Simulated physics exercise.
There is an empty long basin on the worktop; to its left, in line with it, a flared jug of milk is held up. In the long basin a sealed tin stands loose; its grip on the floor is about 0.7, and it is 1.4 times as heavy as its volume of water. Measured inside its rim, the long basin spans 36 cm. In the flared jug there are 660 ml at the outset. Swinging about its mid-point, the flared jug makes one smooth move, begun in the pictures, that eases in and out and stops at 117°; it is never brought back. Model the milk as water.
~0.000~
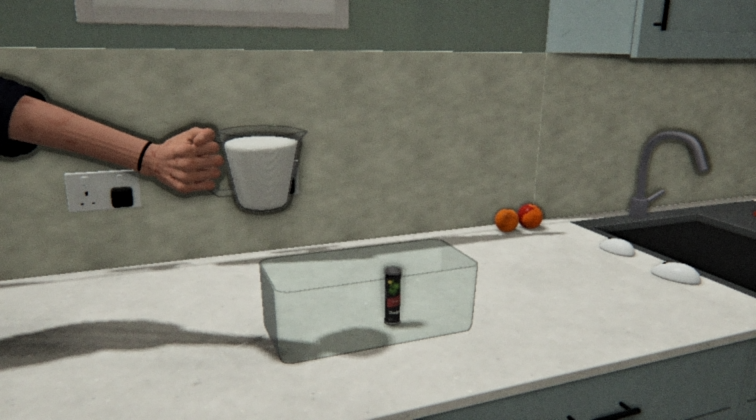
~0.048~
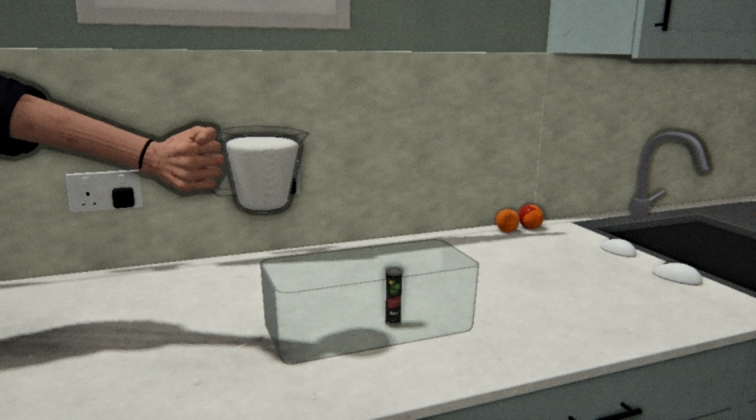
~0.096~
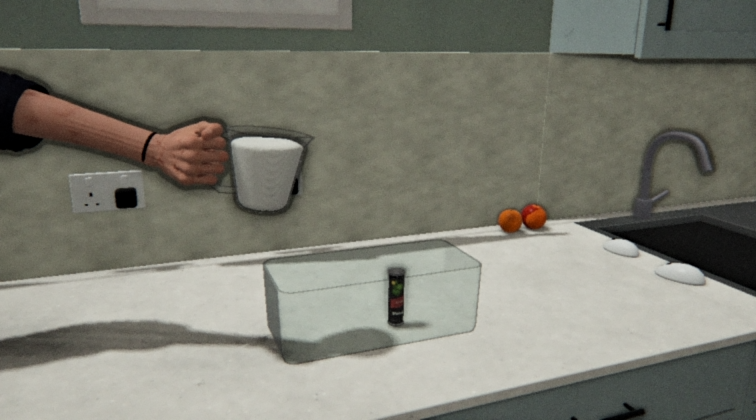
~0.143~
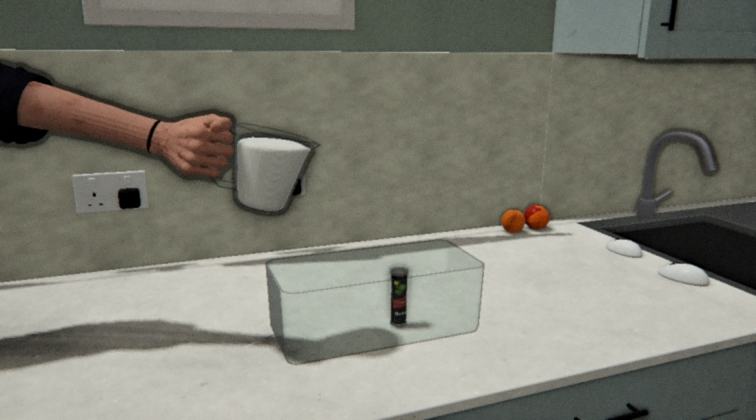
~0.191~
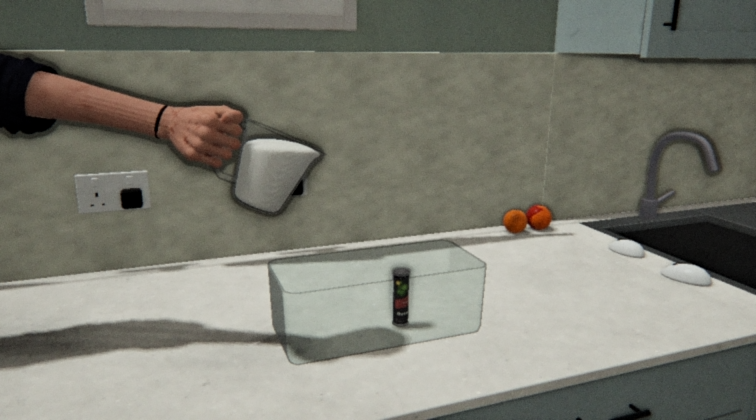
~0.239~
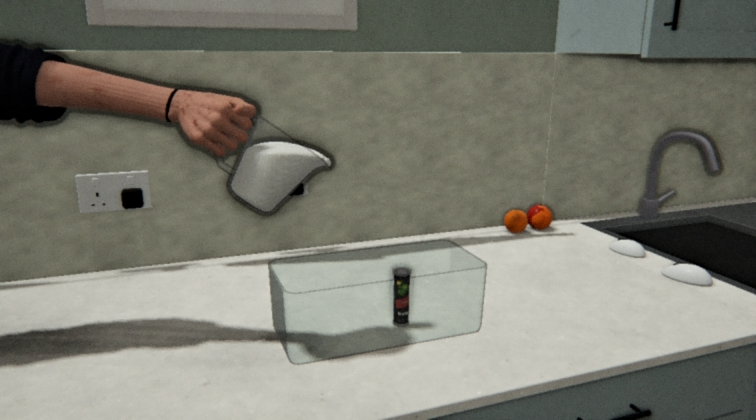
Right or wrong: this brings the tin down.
Wrong, the tin stays up.
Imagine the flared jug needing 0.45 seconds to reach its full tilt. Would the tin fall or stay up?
Outcome - the tin remains standing.
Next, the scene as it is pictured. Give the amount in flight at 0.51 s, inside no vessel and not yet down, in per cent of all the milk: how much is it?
Around 36 in a hundred.
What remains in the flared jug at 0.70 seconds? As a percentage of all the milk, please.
2 %.
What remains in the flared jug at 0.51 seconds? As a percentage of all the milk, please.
Fraction remaining: Approx. 34 per cent.
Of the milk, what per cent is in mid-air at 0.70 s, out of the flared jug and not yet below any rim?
Close to 9 %.
After 0.51 s the tilt is 106° and 35 per cent is still to pour; the tin stands where it began.
After 0.70 s the tilt is 117° and 2 per cent is still to pour; the tin stands where it began.
After 0.91 s the tilt is 117° and 0 per cent is still to pour; the tin stands where it began.
After 1.13 s the tilt is 117° and 0 per cent is still to pour; the tin stands where it began.
In the end the tin stands where it began.
